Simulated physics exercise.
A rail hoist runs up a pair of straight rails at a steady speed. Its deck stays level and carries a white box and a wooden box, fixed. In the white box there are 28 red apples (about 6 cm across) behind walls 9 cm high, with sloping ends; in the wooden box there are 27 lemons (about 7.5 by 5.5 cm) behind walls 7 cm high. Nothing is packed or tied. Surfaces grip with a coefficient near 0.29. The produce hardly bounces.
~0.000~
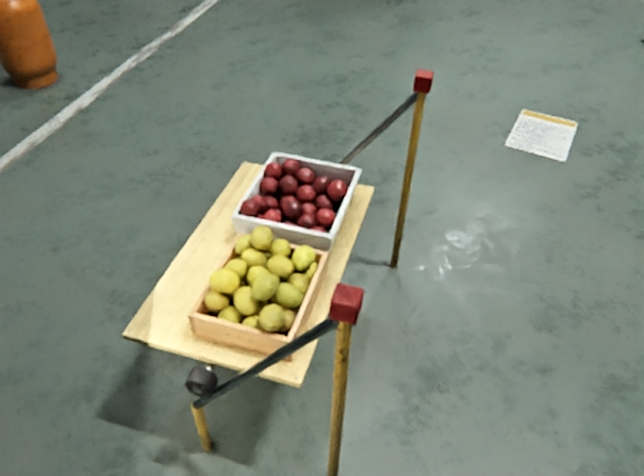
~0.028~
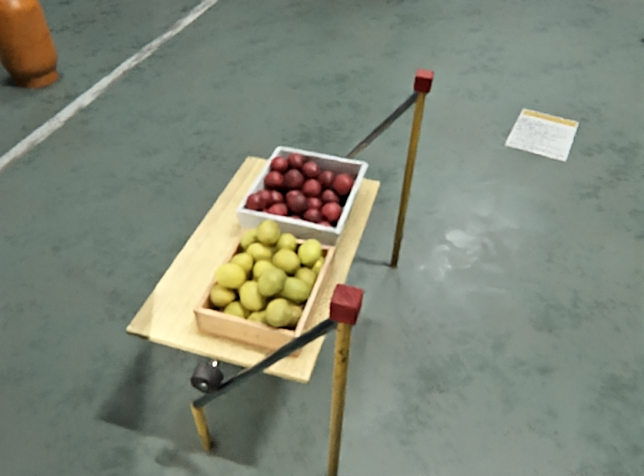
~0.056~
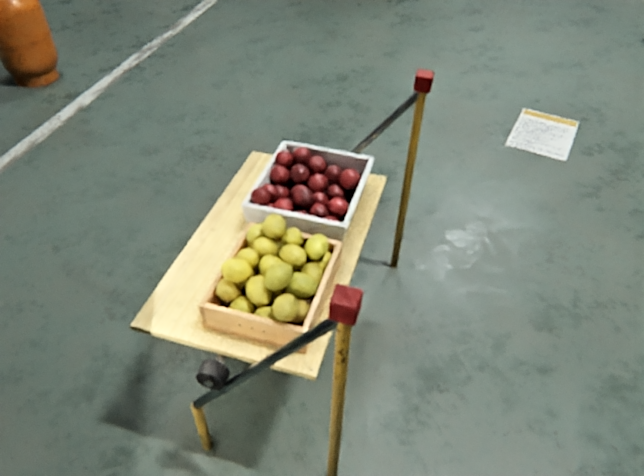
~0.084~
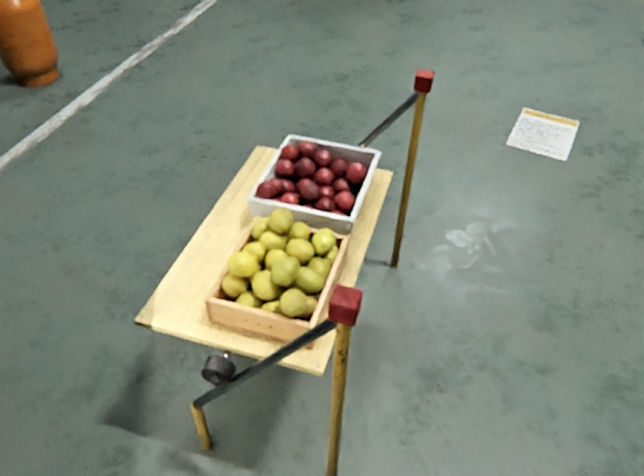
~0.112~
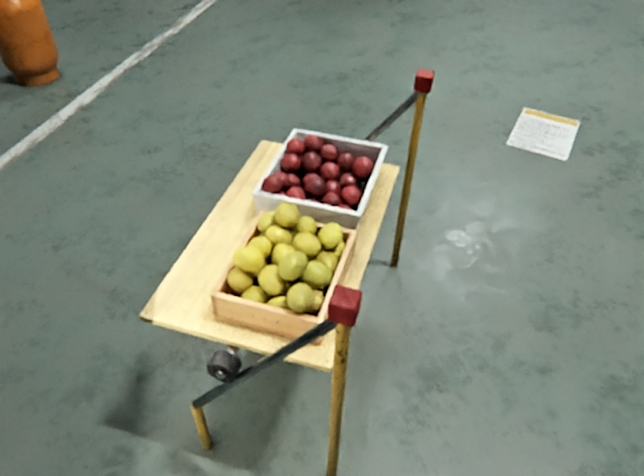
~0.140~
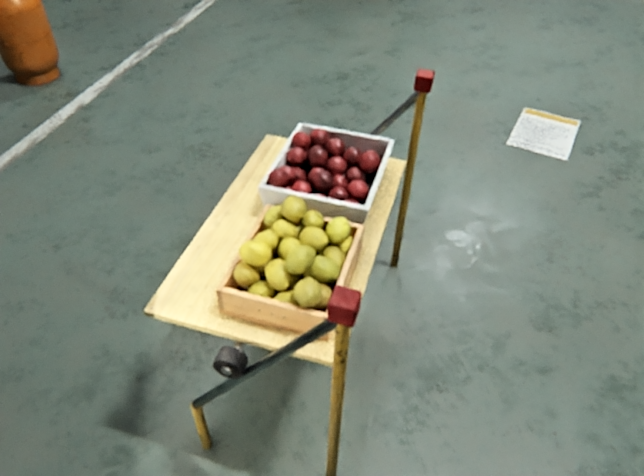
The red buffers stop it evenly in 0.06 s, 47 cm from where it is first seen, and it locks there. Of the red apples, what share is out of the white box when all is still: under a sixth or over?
Less than a sixth of the red apples leave the white box.
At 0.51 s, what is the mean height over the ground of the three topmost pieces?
About 94 cm.
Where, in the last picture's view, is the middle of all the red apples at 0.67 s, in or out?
At about (407, 108).
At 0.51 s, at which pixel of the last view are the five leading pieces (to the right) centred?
Near (440, 162).
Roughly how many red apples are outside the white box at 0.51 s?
Some 0 by then.
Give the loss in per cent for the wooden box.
About: Wooden box 10 per cent.
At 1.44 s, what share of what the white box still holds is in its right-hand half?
Roughly 60 in a hundred.
After 0.39 s, the buffers are touched.
After 0.51 s, 0 of 28 out of the white box and 1 of 27 out of the wooden box.
After 0.67 s, 0 of 28 out of the white box and 3 of 27 out of the wooden box.
After 0.89 s, 0 of 28 out of the white box and 3 of 27 out of the wooden box.
Outcome (at 1.44 s), 0 of 28 out of the white box and 3 of 27 out of the wooden box. Asked share, 0 of 28, 0 per cent.
